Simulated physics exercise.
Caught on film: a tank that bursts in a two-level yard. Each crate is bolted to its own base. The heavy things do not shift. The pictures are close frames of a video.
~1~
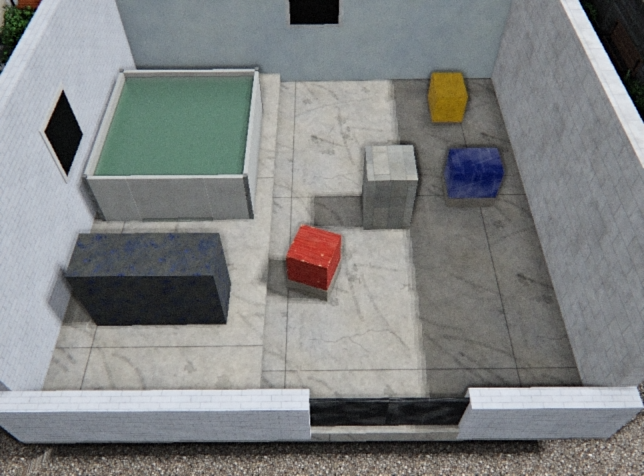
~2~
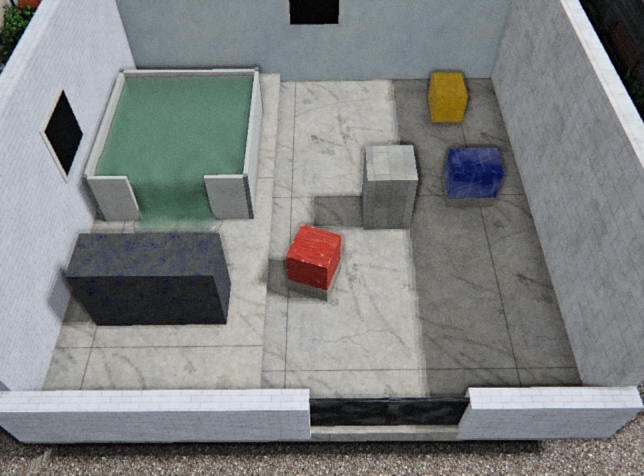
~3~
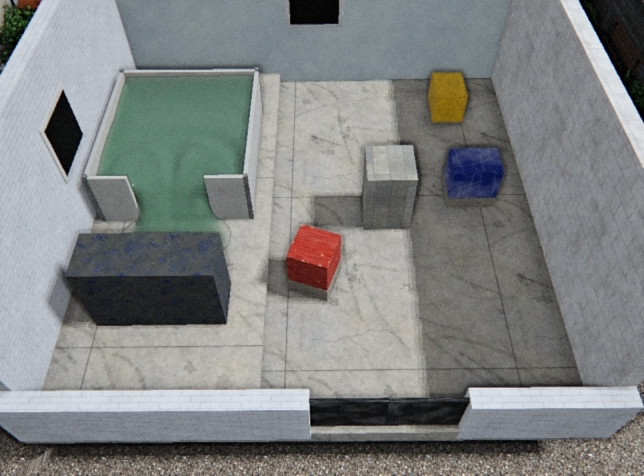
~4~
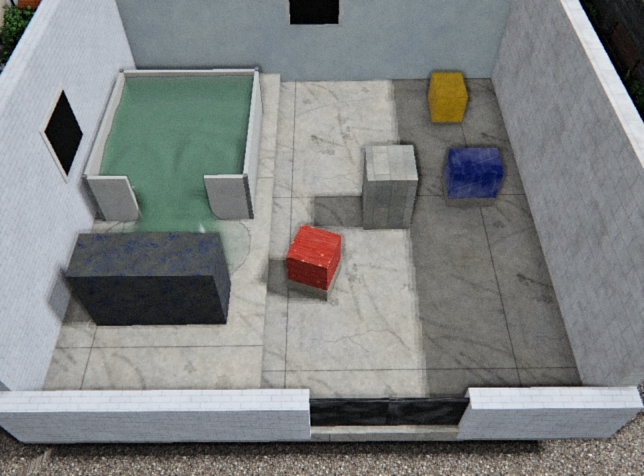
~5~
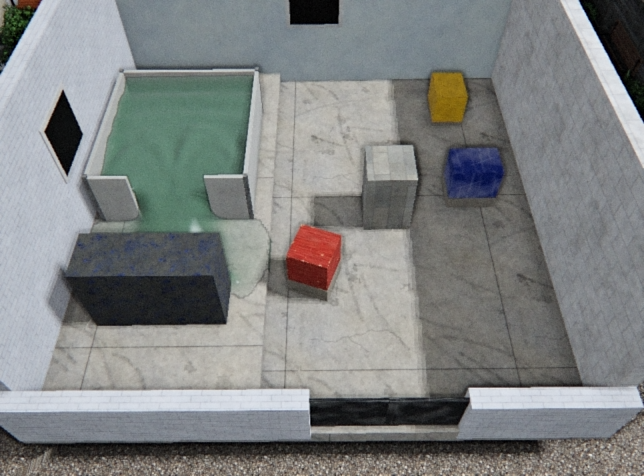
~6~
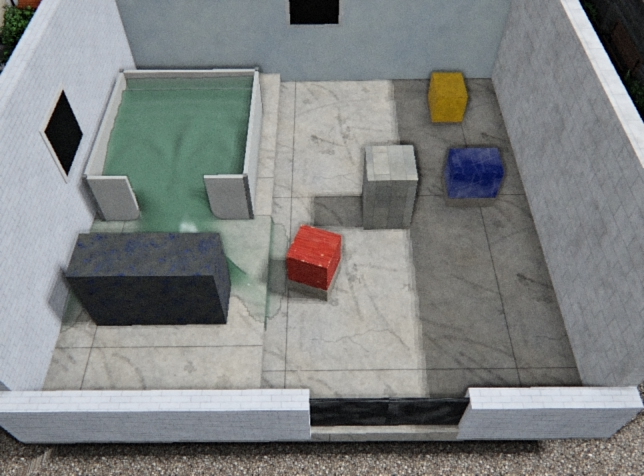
Green water stands level in a pale open tank at the back left of a walled, two-level stone yard, viewed from above by a still camera. A dark block sits before the tank, with red and grey blocks near the middle and yellow and blue ones at right. The tank's front wall opens at its centre, and water pours through the gap, spreading thinly around the dark block's right side.
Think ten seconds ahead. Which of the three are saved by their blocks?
In the end: The red crate gets wet; the yellow crate gets wet; the blue crate stays dry.
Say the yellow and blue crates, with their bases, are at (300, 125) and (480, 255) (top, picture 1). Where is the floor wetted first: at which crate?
It is the one in red.
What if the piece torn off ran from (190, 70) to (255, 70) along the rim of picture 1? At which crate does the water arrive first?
It is the yellow-painted one.
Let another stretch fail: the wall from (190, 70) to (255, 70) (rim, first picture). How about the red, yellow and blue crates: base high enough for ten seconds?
Red stays dry; yellow is wetted; blue gets wet.
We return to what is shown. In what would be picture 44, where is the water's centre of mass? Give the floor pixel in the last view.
Near (276, 215).
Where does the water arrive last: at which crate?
Last comes the one in blue.
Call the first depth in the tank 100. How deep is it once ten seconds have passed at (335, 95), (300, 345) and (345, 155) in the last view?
In turn 10, 16 and 10 in a hundred.
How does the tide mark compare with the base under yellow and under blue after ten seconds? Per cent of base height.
Roughly 230 per cent, then 80 per cent.
A moment on, water covers 20 % of the floor; the red crate water round its plinth, the yellow crate not reached, the blue crate not reached.
Next, water covers 40 % of the floor; the red crate water round its plinth, the yellow crate not reached, the blue crate not reached.
Then, water covers 70 % of the floor; the red crate water round its plinth, the yellow crate water round its plinth, the blue crate water round its plinth.
Later, water covers 90 % of the floor; the red crate water round its plinth, the yellow crate water round its plinth, the blue crate water round its plinth.
In the end, water covers 100 % of the floor; the red crate was topped, the yellow crate was topped, the blue crate stayed above the water.
